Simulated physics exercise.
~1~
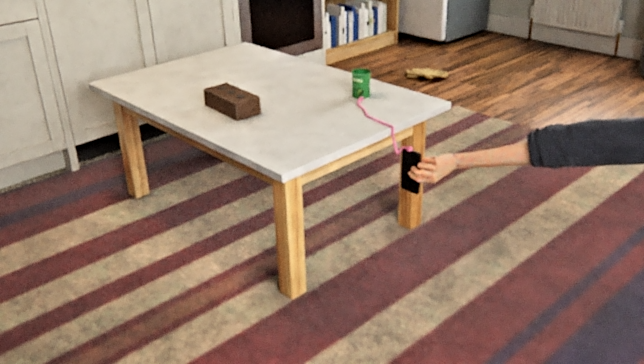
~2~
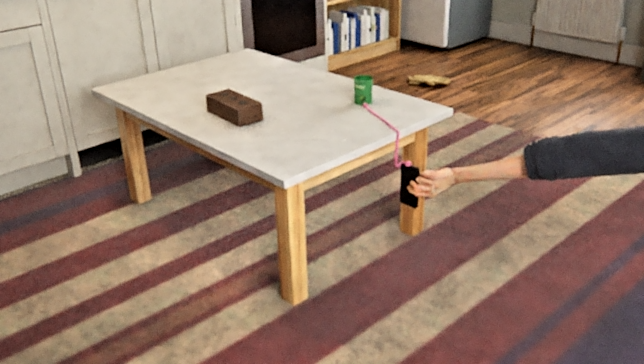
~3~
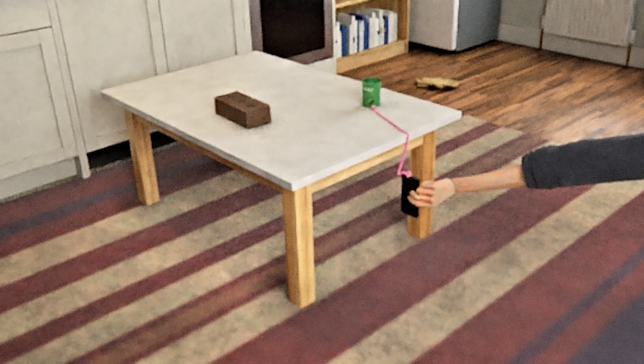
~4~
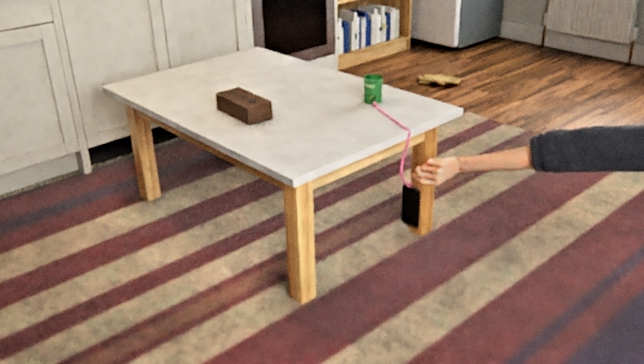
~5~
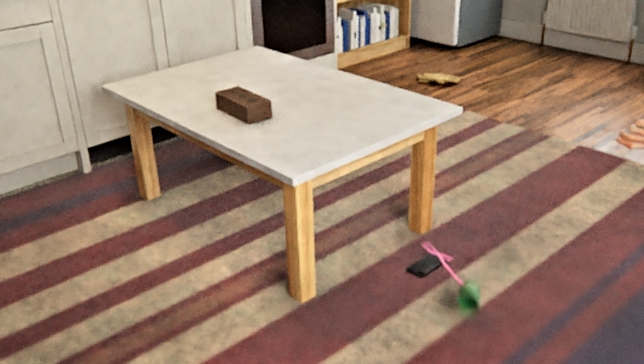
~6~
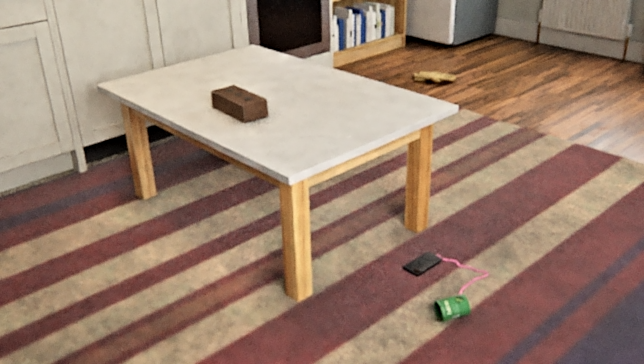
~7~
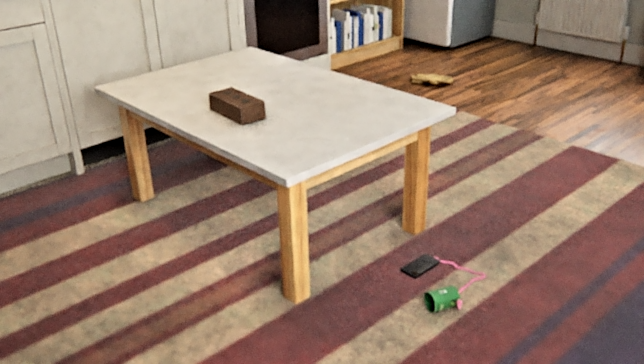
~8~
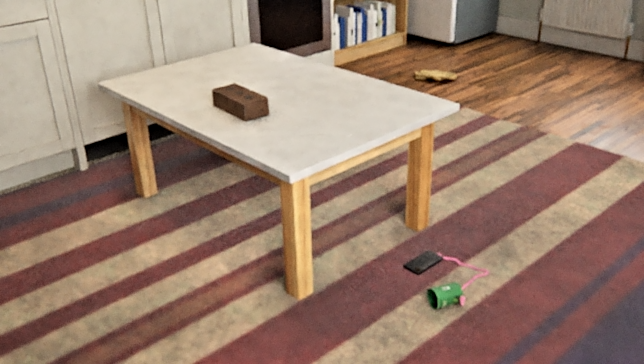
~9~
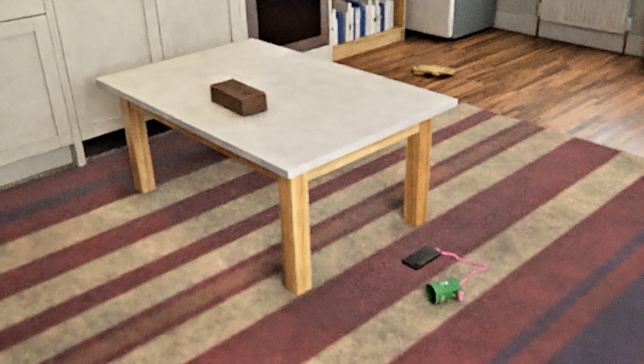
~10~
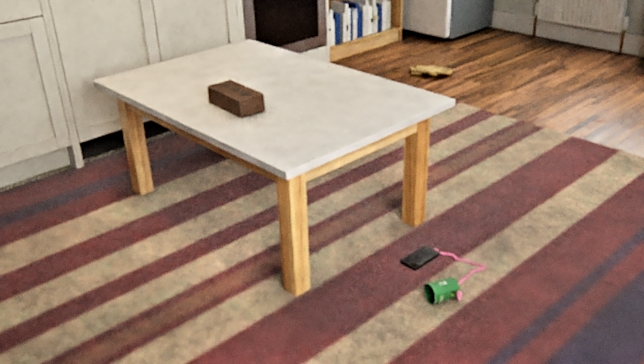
A black phone tied by a pink cord to a green cup on a table was lowered a little by a hand and released, and it dropped to the striped rug, pulling the cup off to land on its side nearby while the brick stayed put.
